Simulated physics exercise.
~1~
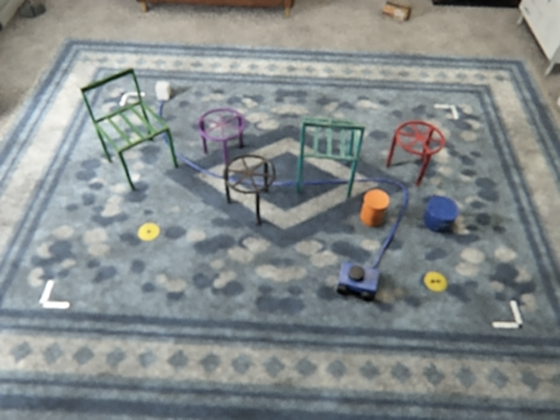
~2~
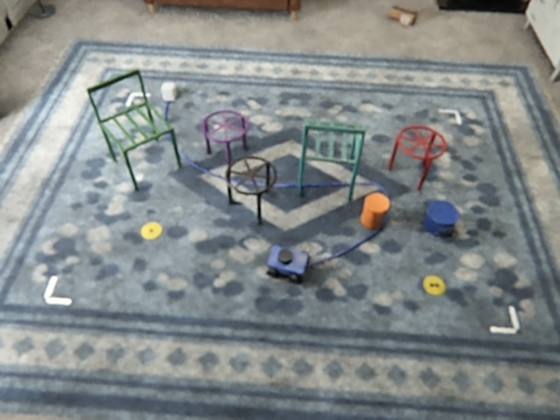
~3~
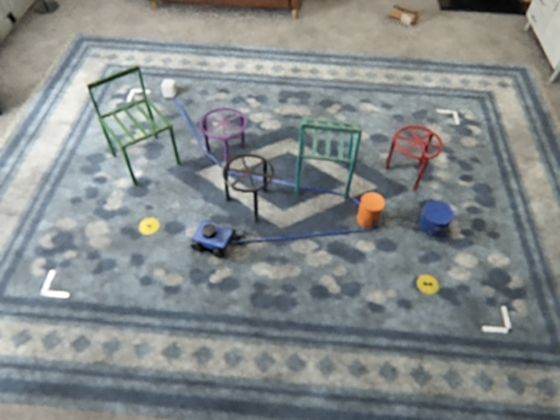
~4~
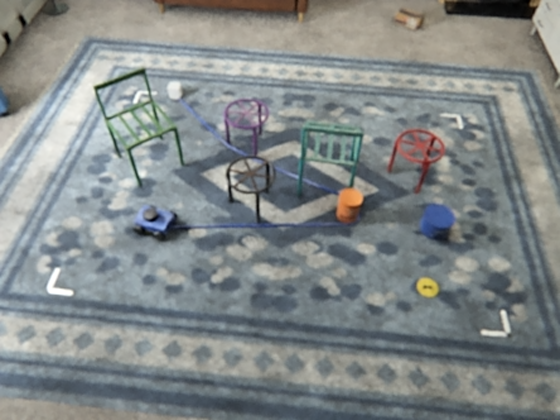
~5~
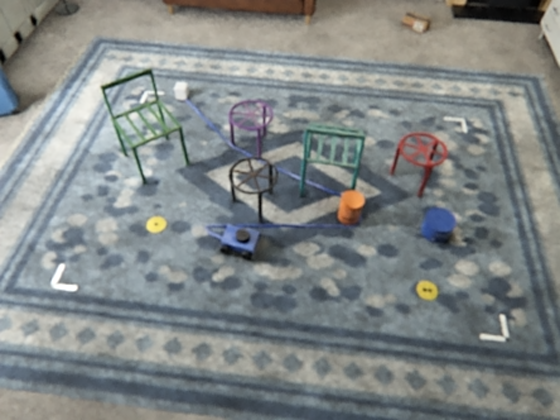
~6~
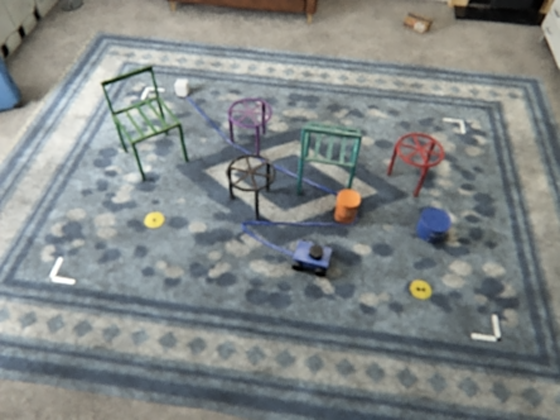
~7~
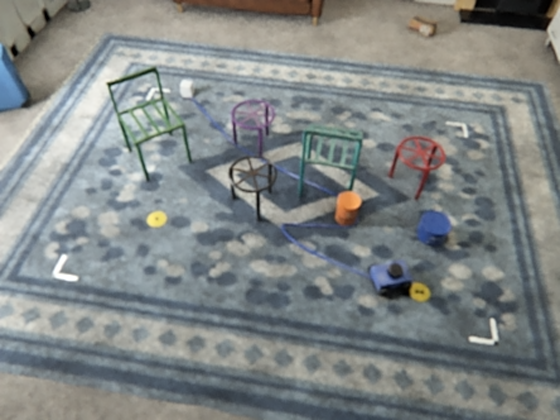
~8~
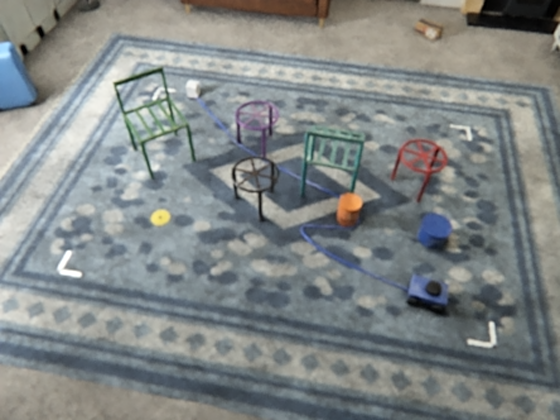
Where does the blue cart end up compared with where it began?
It ends a little further right and slightly nearer the front of the rug, close to the corner mark at the lower right.
